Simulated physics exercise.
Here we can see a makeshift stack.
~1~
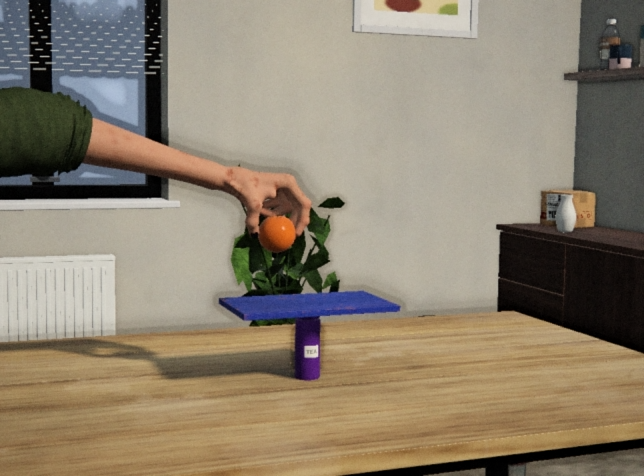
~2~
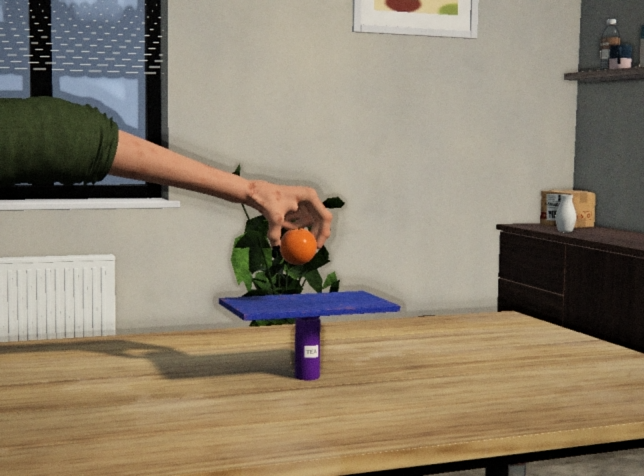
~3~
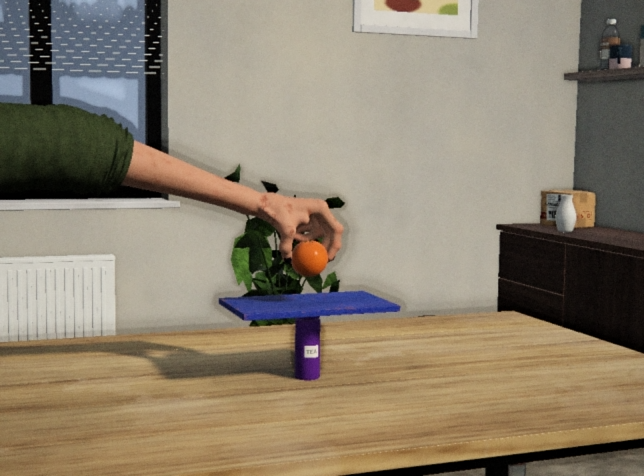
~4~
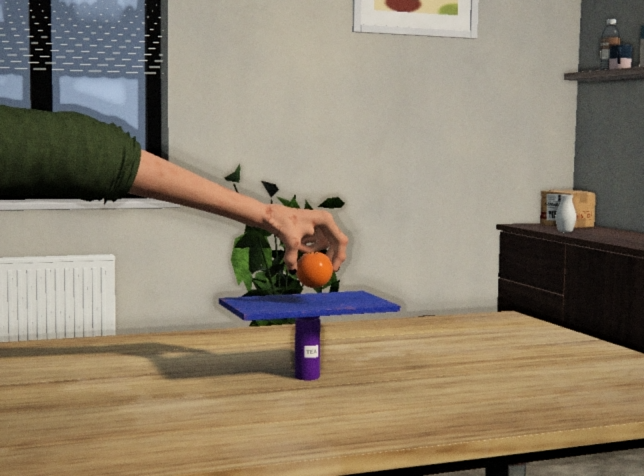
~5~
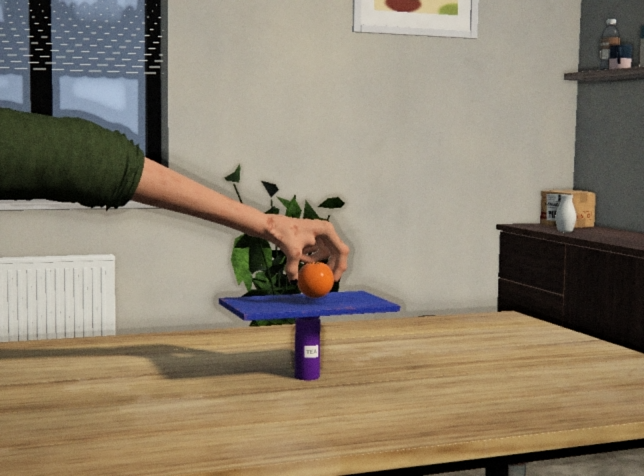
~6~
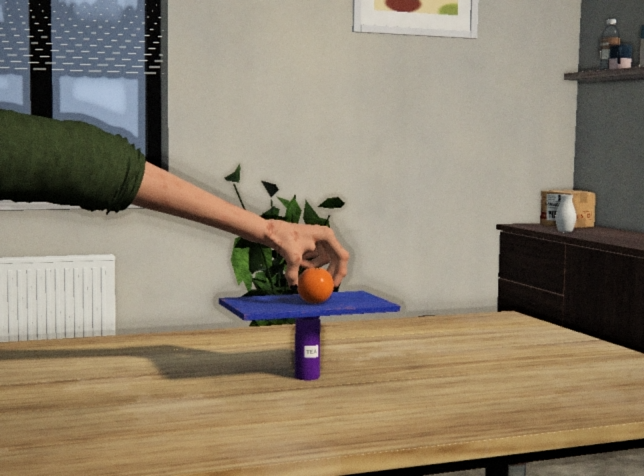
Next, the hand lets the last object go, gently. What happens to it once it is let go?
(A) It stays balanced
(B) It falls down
It stays balanced (A).
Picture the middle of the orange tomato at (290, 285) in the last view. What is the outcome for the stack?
Outcome: Stable.
Then, 0.20 s past the last view, nothing moves.
Then, 0.40 s past the last view, orange tomato resting near (315, 286).
Finally, all 3 still in place. Final places as the last picture's camera would see them, orange tomato near (315, 286). The stack stays up.
